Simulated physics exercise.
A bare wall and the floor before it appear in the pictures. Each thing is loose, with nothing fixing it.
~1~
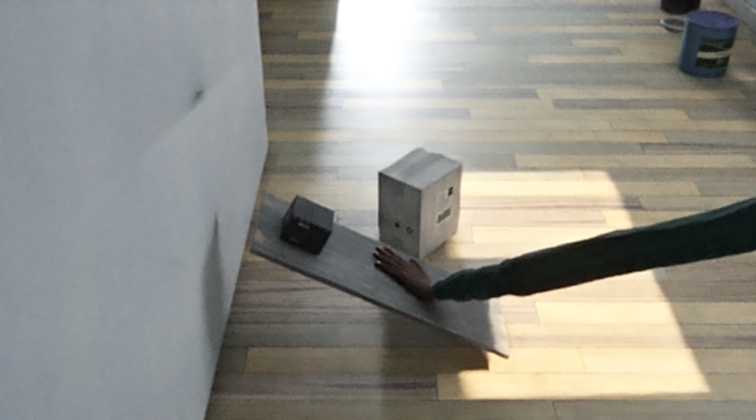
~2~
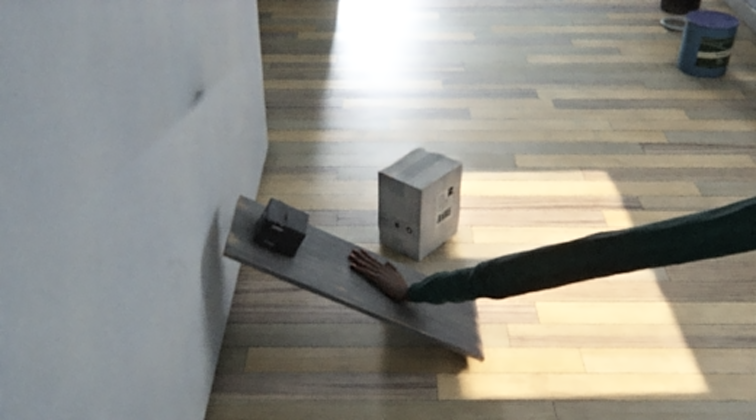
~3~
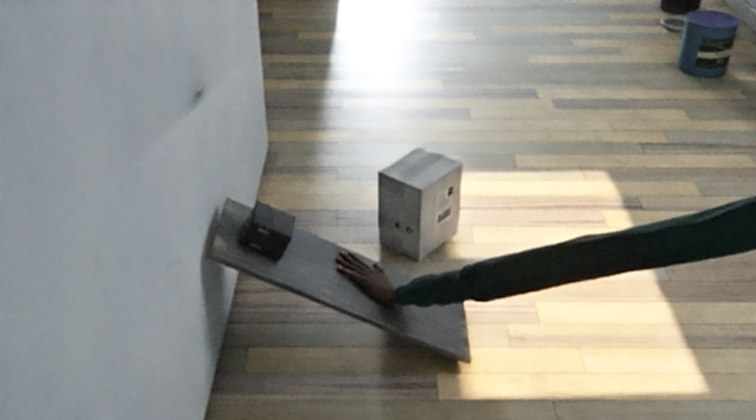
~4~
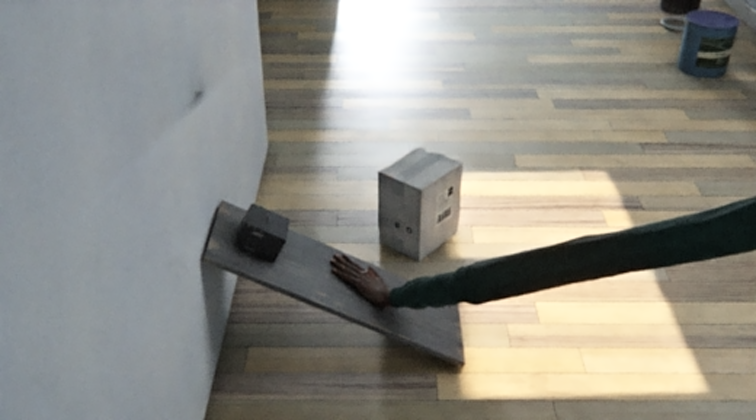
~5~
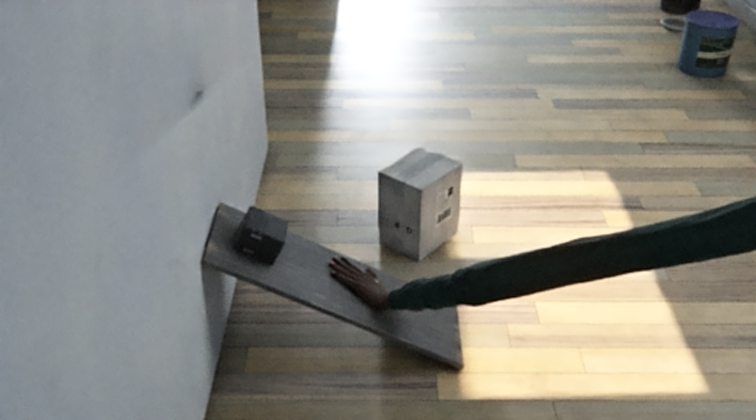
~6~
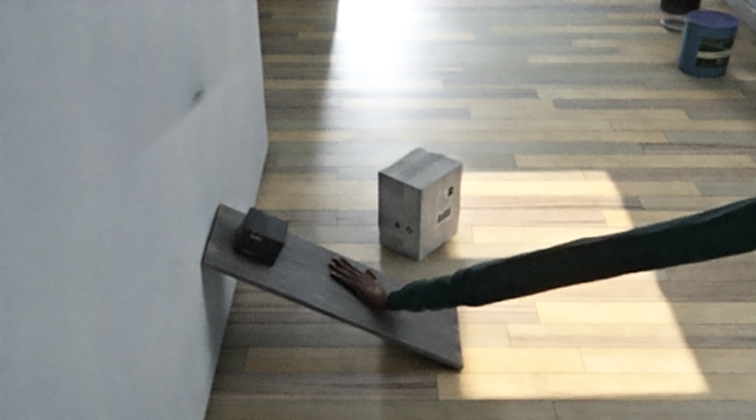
To begin with, a dark-sleeved arm reaches in from the right, its hand on a tilted grey board carrying a small black box, beside a pale box on the wooden floor. The hand slides the board a short way left to the wall, then stays on it, nearly motionless.
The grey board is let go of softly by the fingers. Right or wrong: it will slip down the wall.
Right.
Then, 0.30 s later than the last frame, grey board sunk by 17° near (355, 316).
Then, 0.40 s later than the last frame, grey board sunk by 28° near (360, 331).
Then, 0.60 s later than the last frame, grey board sunk by 28° near (361, 334).
When it is over, moved from the start, grey board; white box as before. End places, in pixels of the last picture, grey board near (361, 335). The board slides down.
